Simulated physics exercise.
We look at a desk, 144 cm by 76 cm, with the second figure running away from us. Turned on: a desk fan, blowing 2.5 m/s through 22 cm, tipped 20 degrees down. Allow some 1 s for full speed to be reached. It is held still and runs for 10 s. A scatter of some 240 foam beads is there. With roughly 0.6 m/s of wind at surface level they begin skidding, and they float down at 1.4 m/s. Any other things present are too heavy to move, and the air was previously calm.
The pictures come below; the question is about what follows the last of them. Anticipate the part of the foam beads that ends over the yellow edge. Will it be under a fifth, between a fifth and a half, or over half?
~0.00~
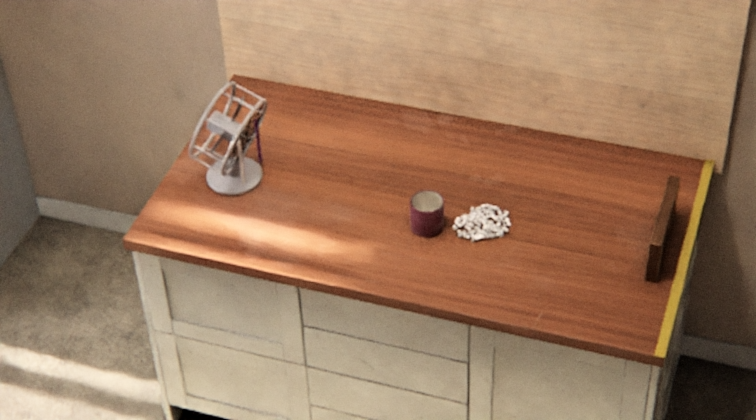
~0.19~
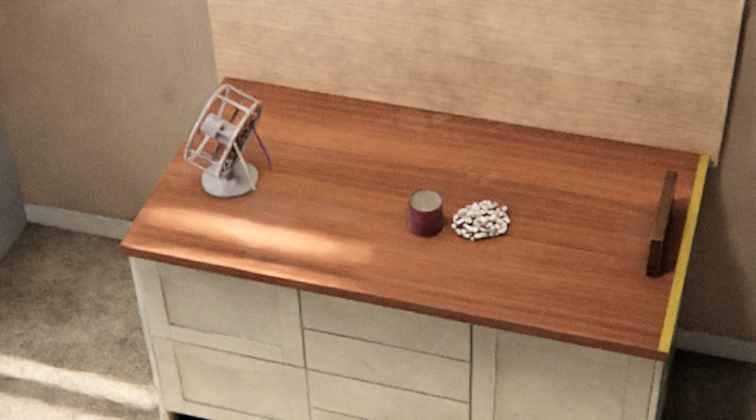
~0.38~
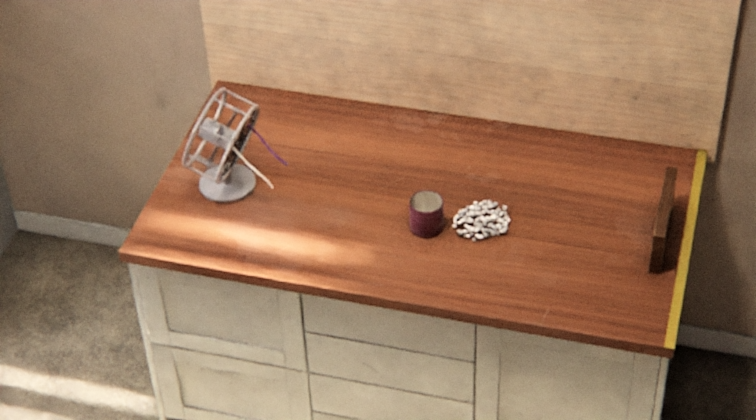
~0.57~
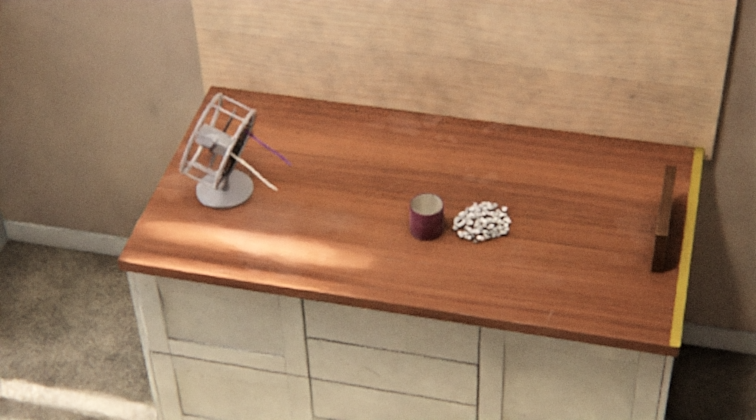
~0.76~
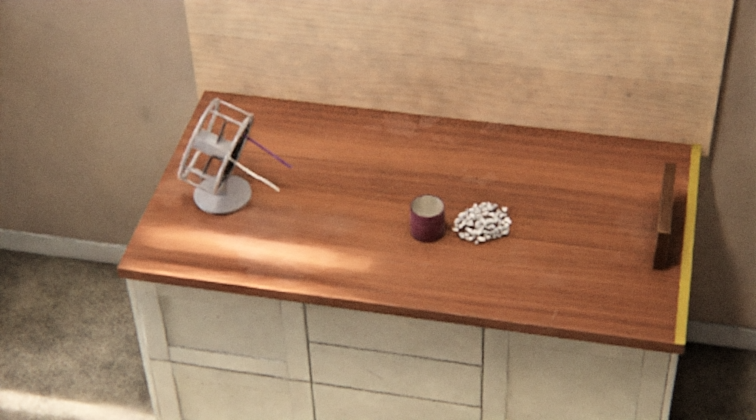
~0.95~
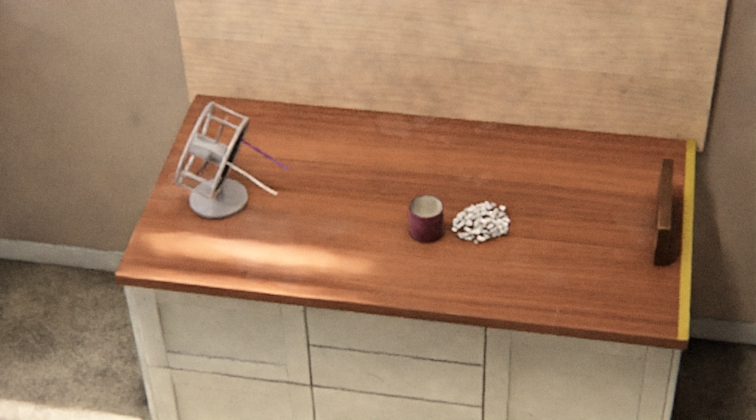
The fan should leave the greater part past that edge.
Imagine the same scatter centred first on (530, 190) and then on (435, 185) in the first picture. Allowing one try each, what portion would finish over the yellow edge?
100 %, 100 %.
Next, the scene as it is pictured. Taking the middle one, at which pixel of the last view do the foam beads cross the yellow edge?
I'd put my finger close to (695, 178).
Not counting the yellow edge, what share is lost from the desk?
I would say close to 0 %.
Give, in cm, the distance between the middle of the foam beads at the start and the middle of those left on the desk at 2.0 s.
Roughly 0 cm.
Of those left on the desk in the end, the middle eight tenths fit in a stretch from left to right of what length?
About 40 cm.
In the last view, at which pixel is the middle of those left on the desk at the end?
At about (448, 226).
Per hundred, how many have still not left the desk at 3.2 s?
That comes to roughly 60 % remaining.
After 2.0 s, 15 % are over the yellow edge; the middle of those still in play is near (477, 223); 6 % have settled or left.
After 3.2 s, 39 % are over the yellow edge; the middle of those still in play is near (459, 225); 33 % have settled or left.
After 5.5 s, 64 % are over the yellow edge; the middle of those still in play is near (449, 225); 64 % have settled or left.
After 10.0 s, at the end, 82 % are over the yellow edge; the middle of those still in play is near (448, 226).
